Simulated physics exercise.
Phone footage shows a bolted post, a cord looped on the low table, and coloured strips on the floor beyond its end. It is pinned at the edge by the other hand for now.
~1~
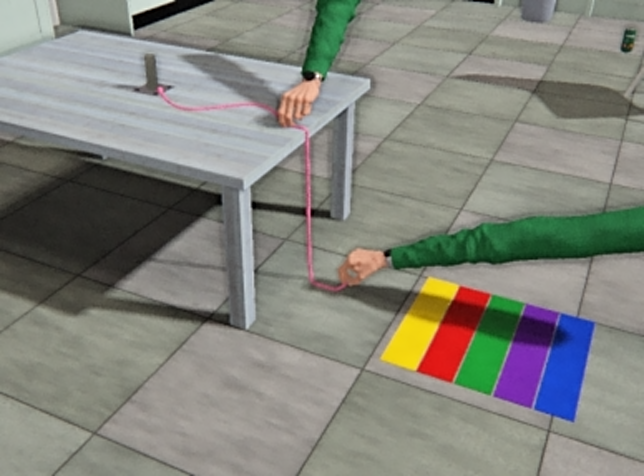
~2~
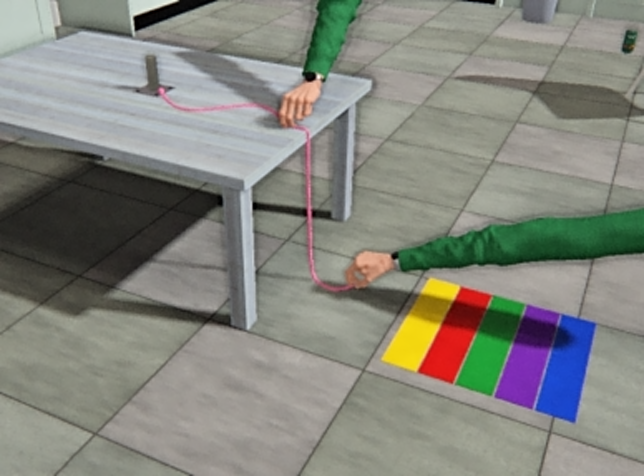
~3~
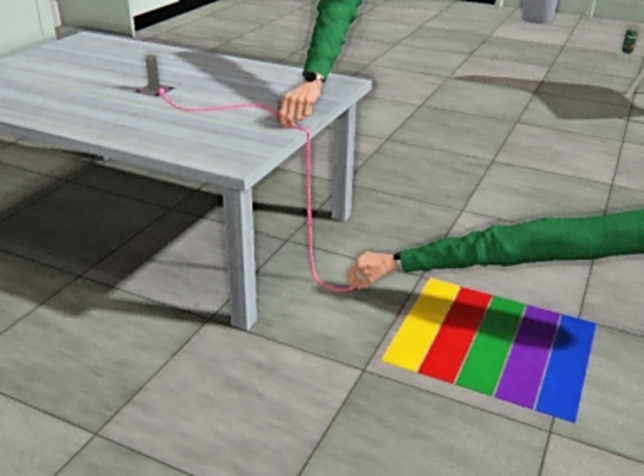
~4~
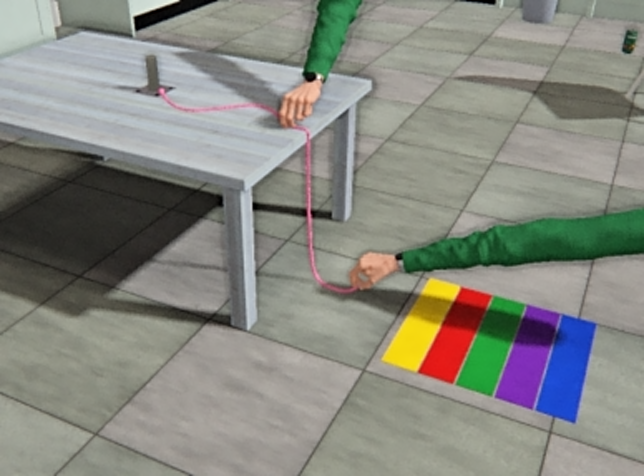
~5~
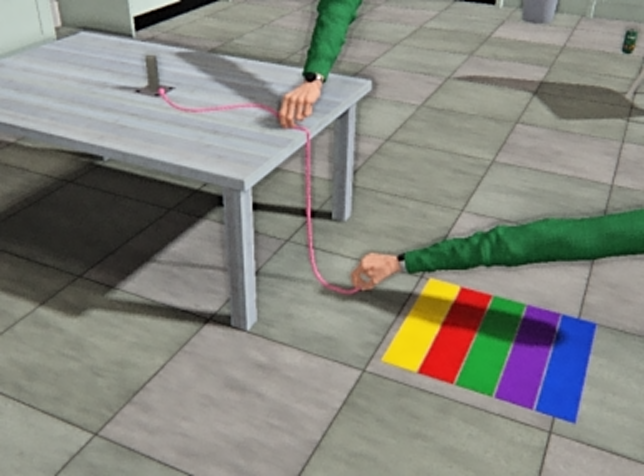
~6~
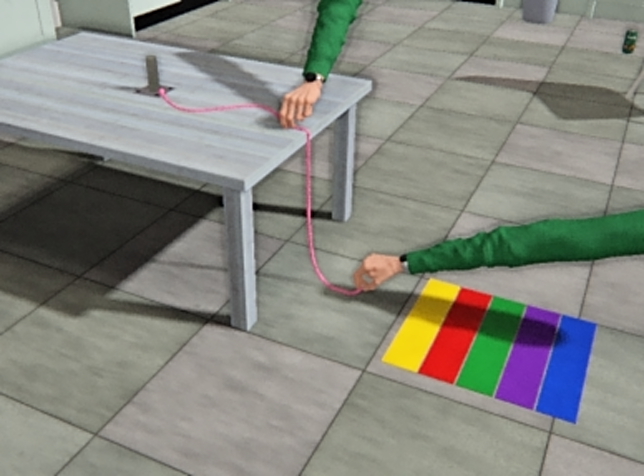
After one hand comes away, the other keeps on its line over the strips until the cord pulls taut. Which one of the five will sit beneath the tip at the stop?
The green strip will.
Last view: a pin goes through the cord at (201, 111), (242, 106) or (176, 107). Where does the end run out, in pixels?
It comes to rest around (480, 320), (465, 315) and (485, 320) respectively.
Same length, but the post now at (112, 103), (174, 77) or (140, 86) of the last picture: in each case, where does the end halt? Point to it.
Near (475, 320), (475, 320) and (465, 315).
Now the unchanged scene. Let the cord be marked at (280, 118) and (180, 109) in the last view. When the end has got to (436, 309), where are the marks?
(305, 125), then (207, 101).
Early on, end near (436, 309); over yellow.
Midway, end near (475, 319); over red.
At the end of the slack, end near (497, 326); over green. It gets as far as the green strip.
